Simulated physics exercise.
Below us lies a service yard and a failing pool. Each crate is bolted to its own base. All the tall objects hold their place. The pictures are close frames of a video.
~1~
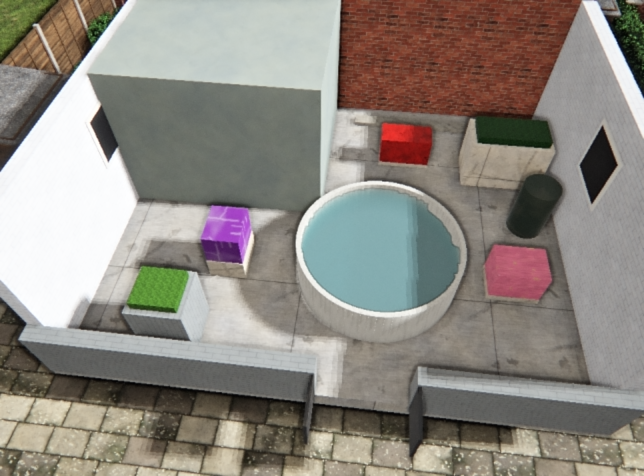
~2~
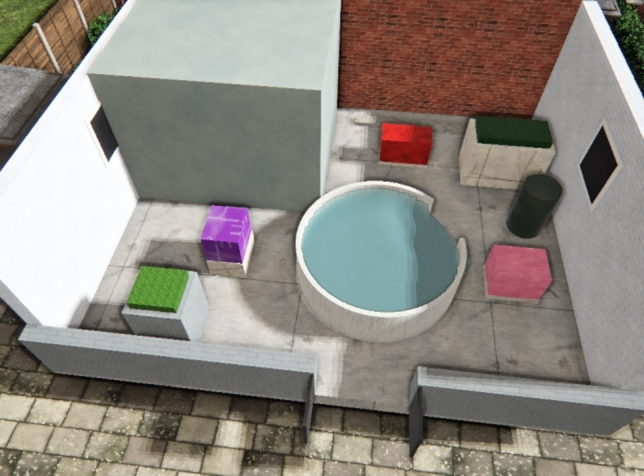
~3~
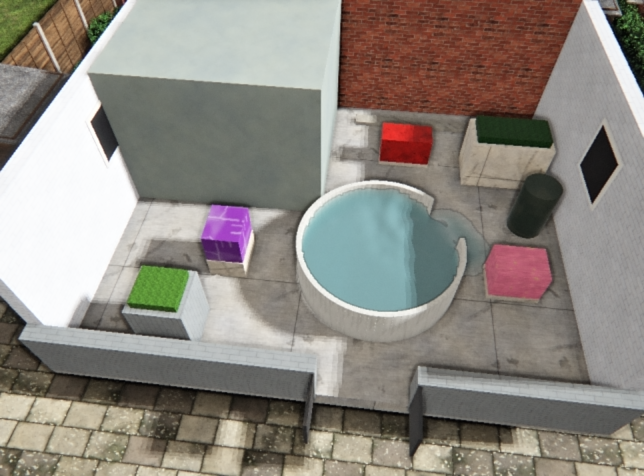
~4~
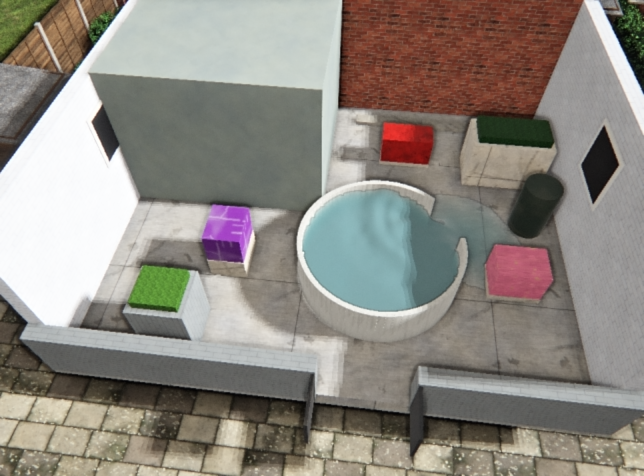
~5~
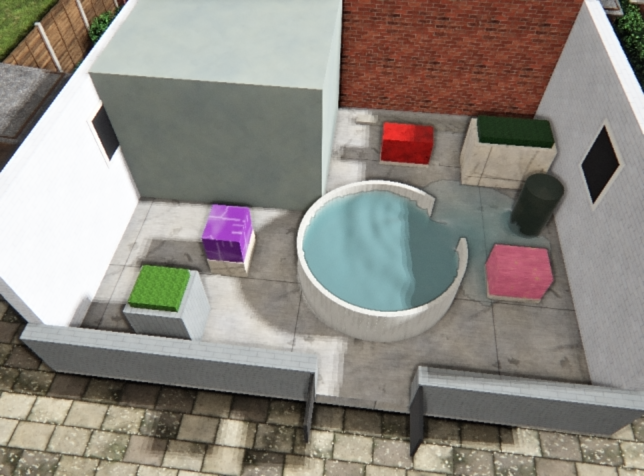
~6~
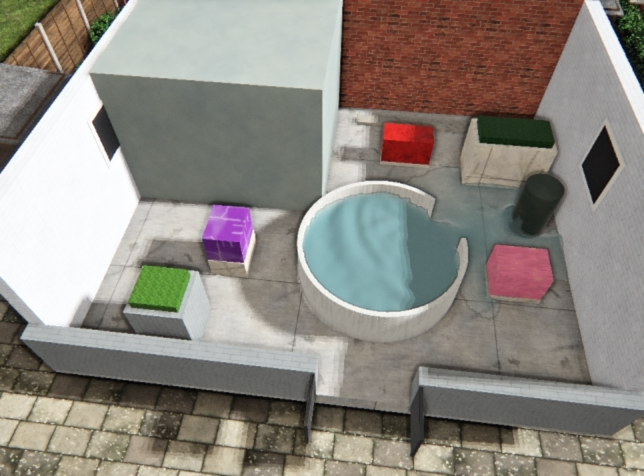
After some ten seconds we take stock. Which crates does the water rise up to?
The pink crate is soaked; the purple crate keeps dry; the red crate is soaked.
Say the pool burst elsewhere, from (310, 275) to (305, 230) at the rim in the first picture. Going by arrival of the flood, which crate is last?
That is the crate marked pink.
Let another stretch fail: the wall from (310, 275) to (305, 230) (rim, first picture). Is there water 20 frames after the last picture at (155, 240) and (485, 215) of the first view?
One after the other: Flooded, dry.
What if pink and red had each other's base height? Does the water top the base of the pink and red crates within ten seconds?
One by one: The pink crate takes water, the red crate gets wet.
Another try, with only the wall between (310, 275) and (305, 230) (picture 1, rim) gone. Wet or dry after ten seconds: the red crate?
One by one: The red crate is safe.
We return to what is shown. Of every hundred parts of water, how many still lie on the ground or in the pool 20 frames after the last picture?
About 100 per cent.
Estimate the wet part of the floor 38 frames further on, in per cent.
Roughly 80 per cent.
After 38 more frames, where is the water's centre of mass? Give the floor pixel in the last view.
Near (417, 243).
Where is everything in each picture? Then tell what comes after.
In the first frame, the round tank at (380, 245) is whole and still.
In the second frame, the front is at a hidden place, out from the gap at (442, 238).
In the third frame, water pours out at (442, 239) and has run to a hidden place.
In the fourth frame, water pours out at (443, 240) and has run to a hidden place.
In the fifth frame, water pours out at (443, 239) and has run to (544, 240).
In the sixth frame, water pours out at (444, 239) and has run to a hidden place.
A moment on, water covers 20 % of the floor; the pink crate water round its plinth, the purple crate not reached, the red crate water round its plinth.
Next, water covers 30 % of the floor; the pink crate water round its plinth, the purple crate not reached, the red crate water round its plinth.
Then, water covers 50 % of the floor; the pink crate water round its plinth, the purple crate not reached, the red crate water round its plinth.
Later, water covers 80 % of the floor; the pink crate water round its plinth, the purple crate water round its plinth, the red crate water round its plinth.
In the end, water covers 100 % of the floor; the pink crate was topped, the purple crate stayed above the water, the red crate was topped.
